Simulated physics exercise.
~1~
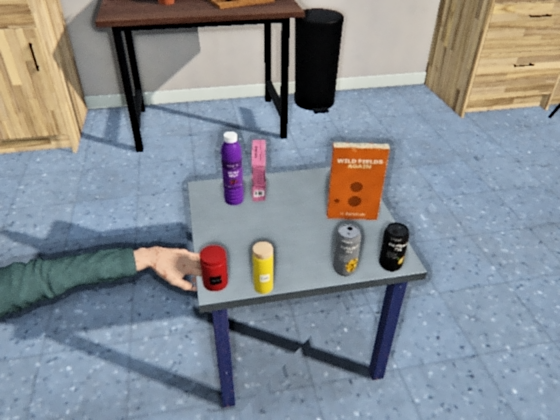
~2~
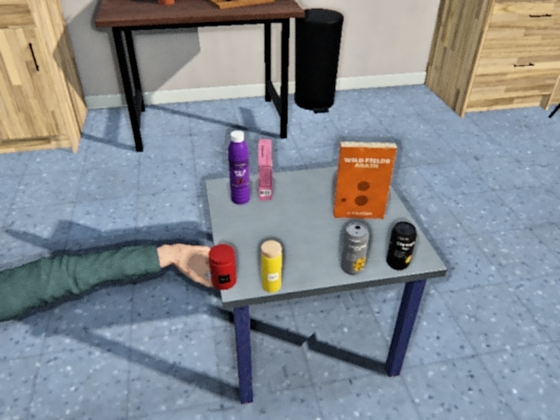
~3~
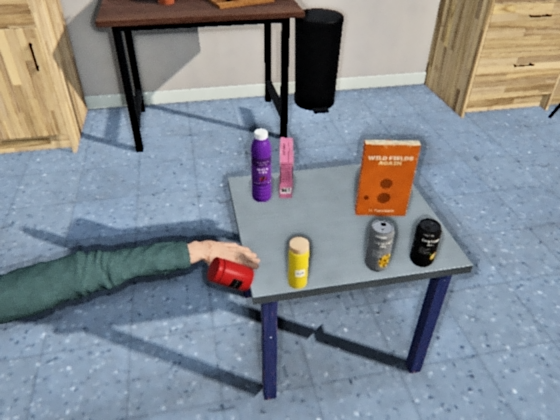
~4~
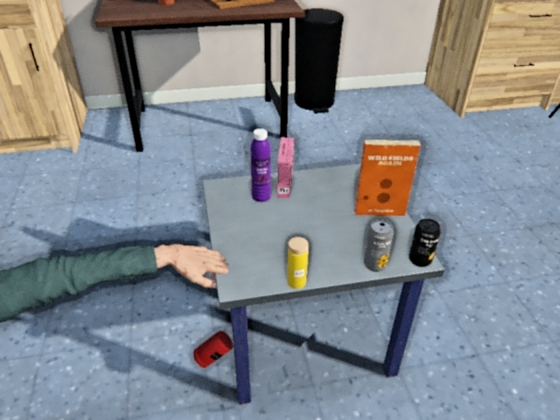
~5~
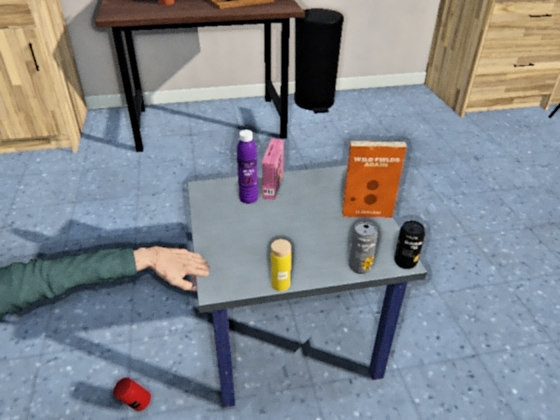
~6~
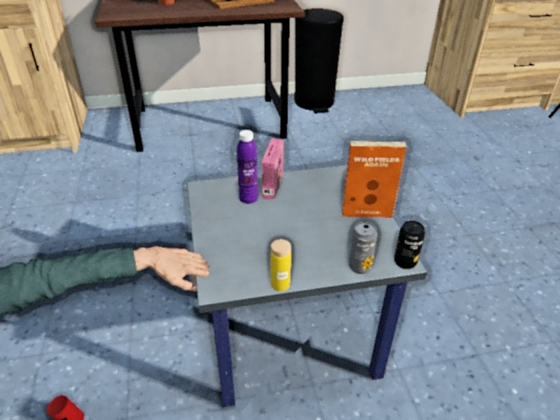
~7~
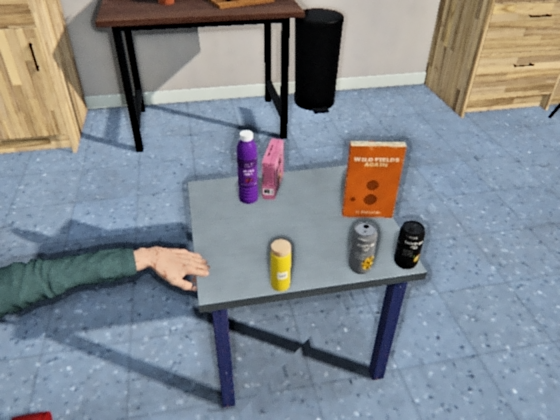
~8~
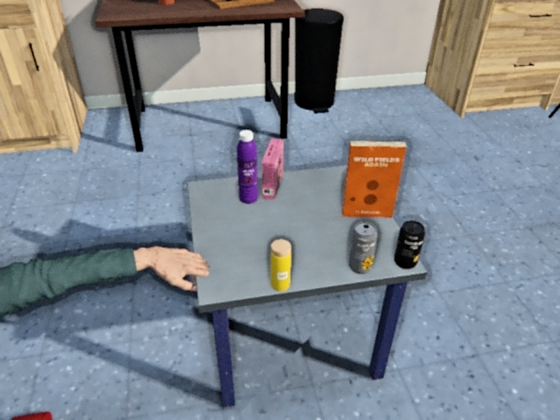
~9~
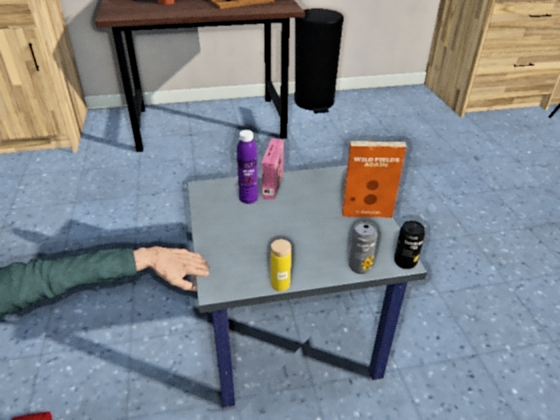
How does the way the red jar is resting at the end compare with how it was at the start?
At the start the red jar stands upright on the near left corner of the table. By the end it is lying on its side on the floor at the lower left.
